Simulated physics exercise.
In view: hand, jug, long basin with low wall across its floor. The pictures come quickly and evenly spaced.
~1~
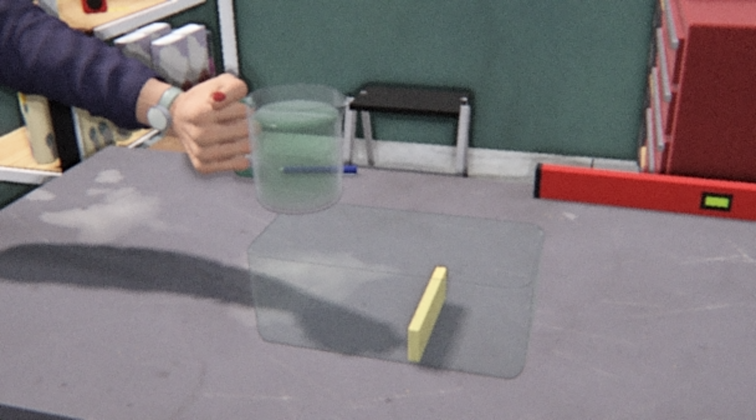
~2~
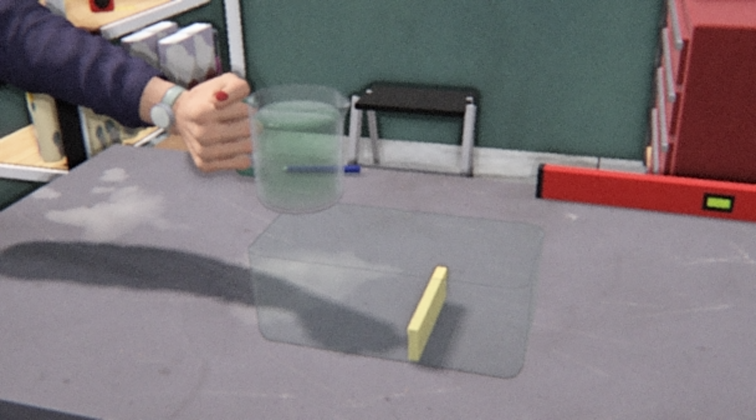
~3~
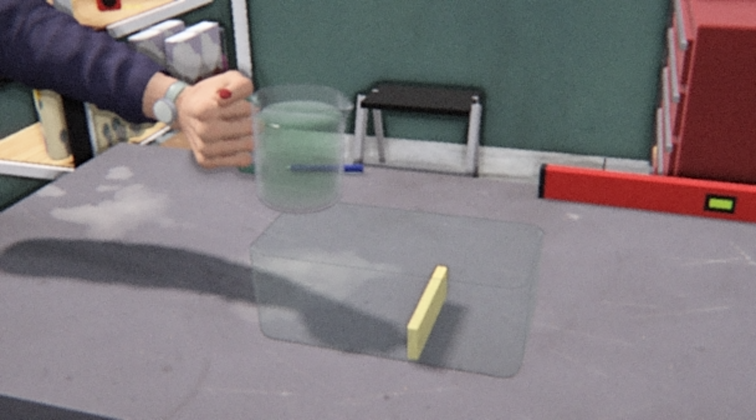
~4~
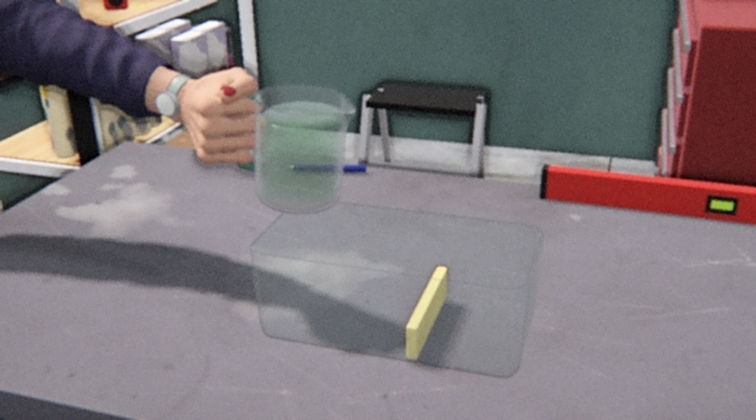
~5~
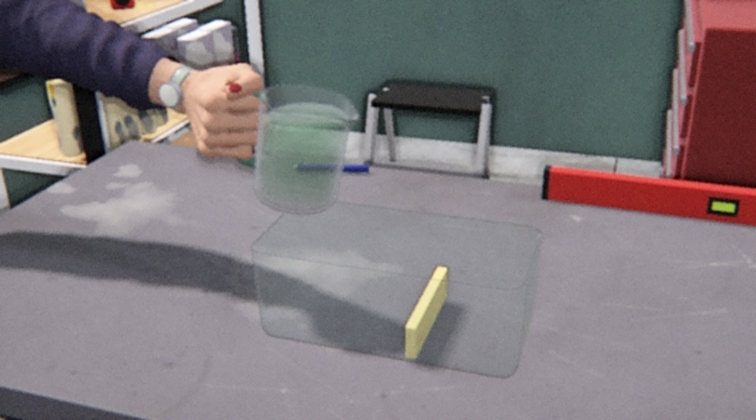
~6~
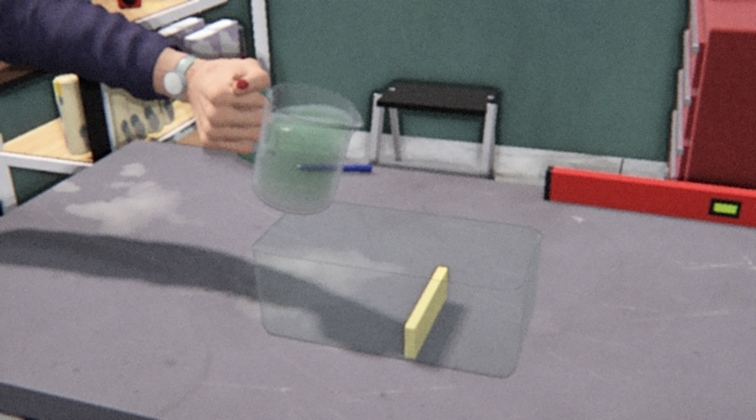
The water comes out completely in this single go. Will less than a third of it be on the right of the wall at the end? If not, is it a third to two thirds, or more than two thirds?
Yes. Smaller than a third.
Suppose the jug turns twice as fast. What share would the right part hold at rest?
Near 10 parts in a hundred.
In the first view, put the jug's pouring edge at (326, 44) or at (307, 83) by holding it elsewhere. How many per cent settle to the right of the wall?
Around 10 percent first, around 5 percent second.
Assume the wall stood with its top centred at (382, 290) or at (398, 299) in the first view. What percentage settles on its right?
My guess is some 90 percent the first time and some 70 percent the second.
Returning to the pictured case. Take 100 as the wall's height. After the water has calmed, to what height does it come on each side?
The left side sits at 50 per cent and the right side at 20.
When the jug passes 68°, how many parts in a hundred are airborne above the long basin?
Around 15 in a hundred.
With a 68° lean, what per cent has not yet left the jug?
75 %.
A moment on, the jug is tipped part way and 77 per cent is still to pour, 7 is left of the wall and 3 right of it.
Next, the jug is tipped right over and 24 per cent is still to pour, 46 is left of the wall and 18 right of it.
Then the jug is tipped right over and 1 per cent is still to pour, 77 is left of the wall and 19 right of it.
Later the jug is tipped right over and 0 per cent is still to pour, 79 is left of the wall and 20 right of it.
In the end 79 per cent lies left of the wall, 20 right of it and 1 outside.
